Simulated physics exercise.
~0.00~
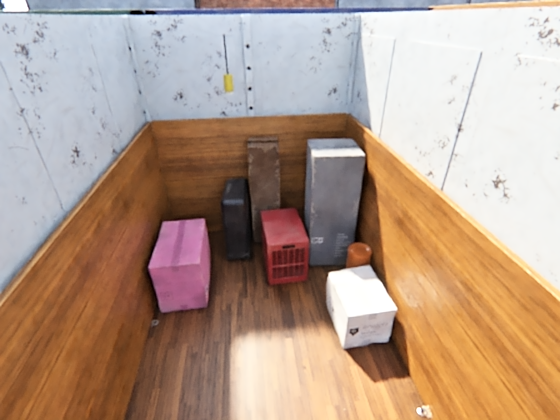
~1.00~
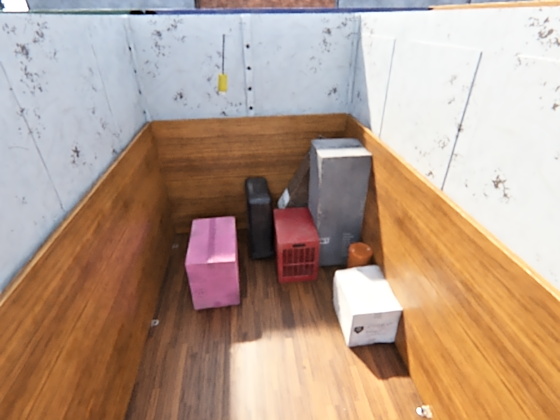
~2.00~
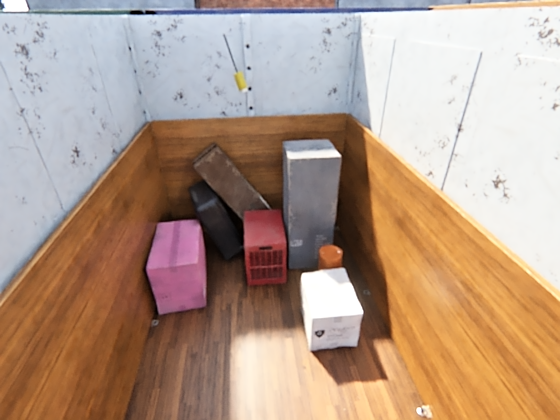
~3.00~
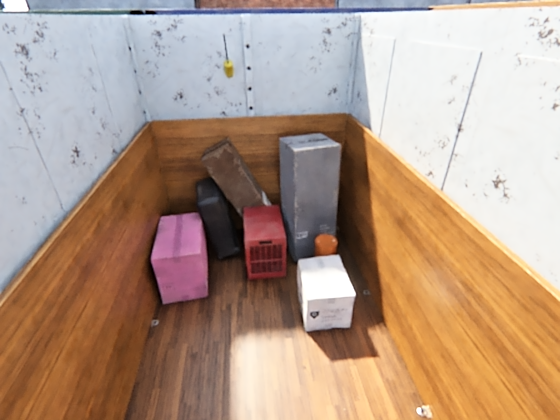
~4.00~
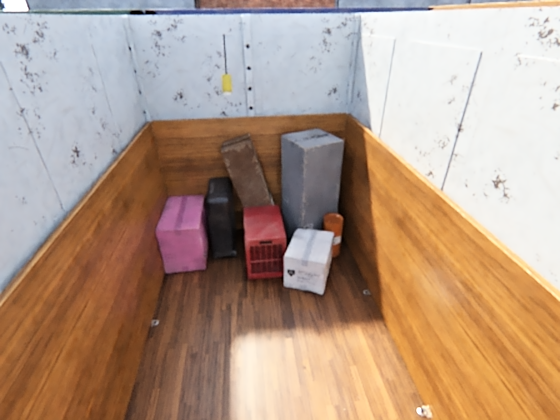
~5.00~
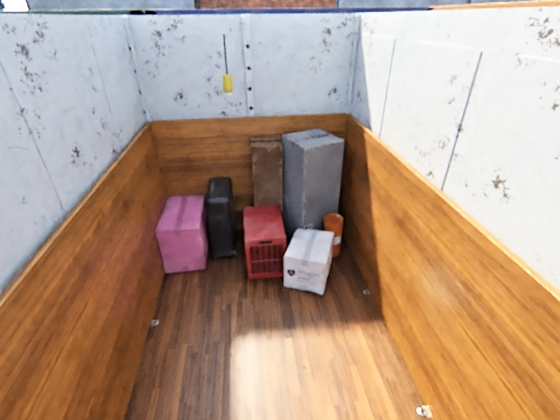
In the video, boxes, a black case, a red chest and an orange canister shift right, then left in a wood-lined van bay as a brown box leans over, then slide toward the front wall, where the brown box ends upright beside the grey box.
